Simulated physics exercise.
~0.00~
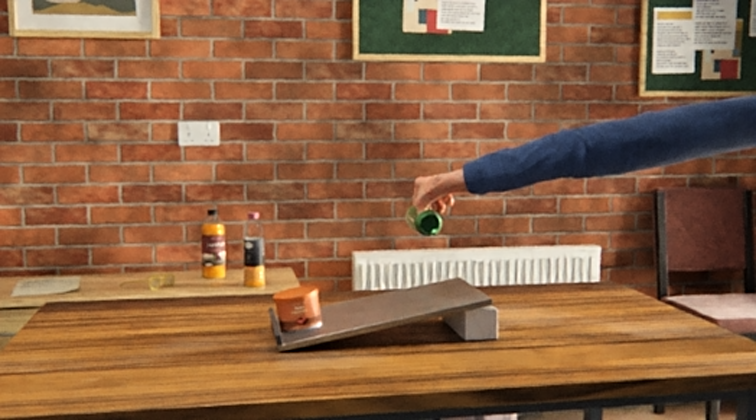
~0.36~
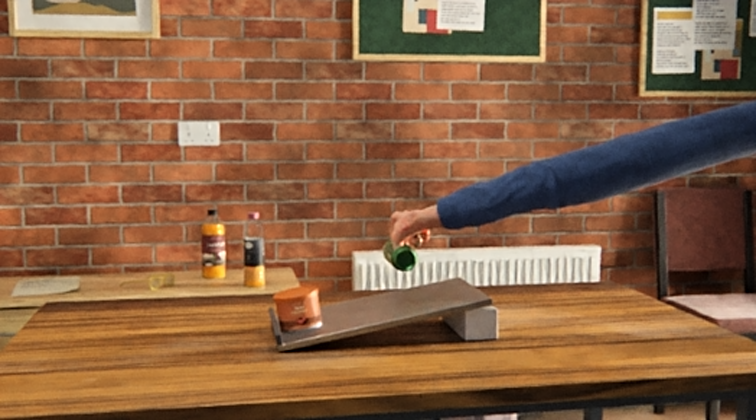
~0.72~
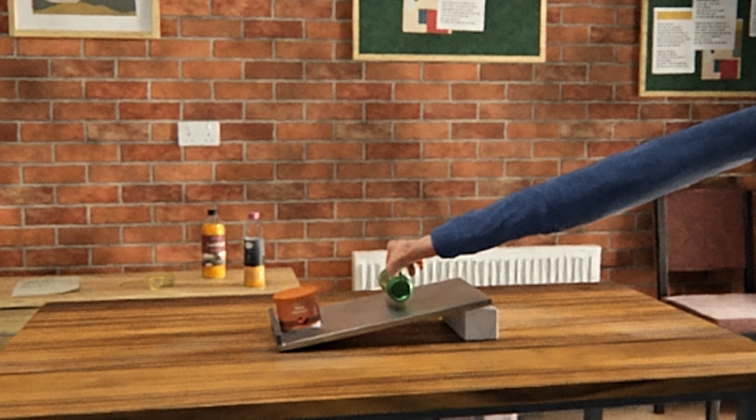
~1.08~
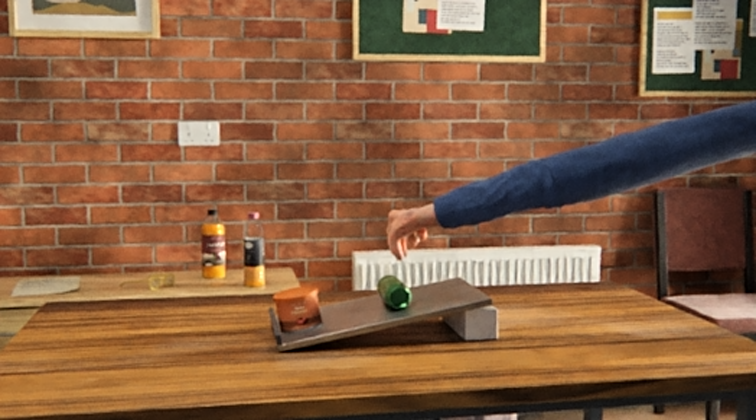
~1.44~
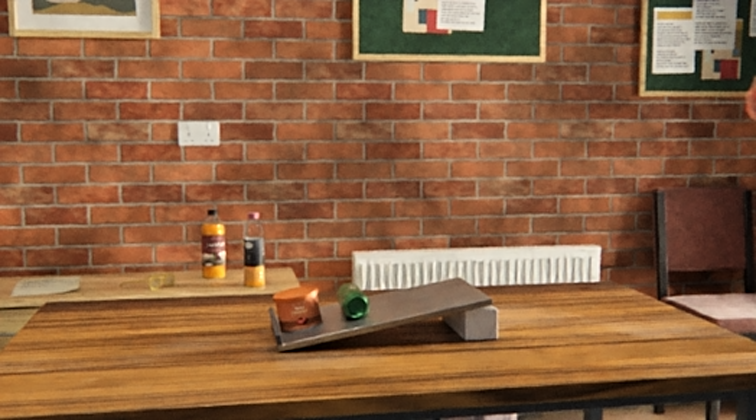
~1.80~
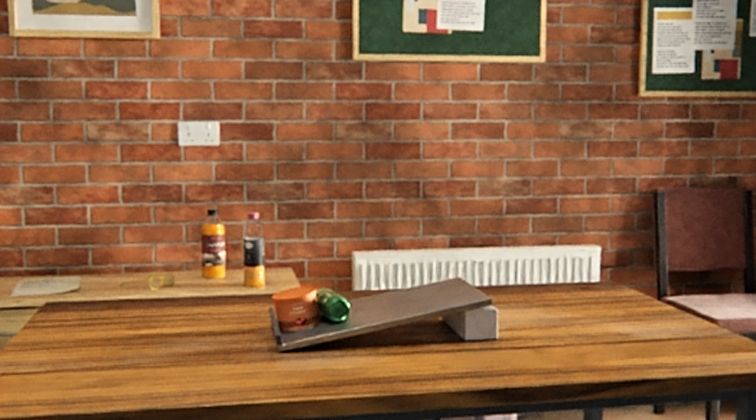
Green can lowered by a hand onto a sloping board, then released, rolling down leftward and ending against an orange tub.
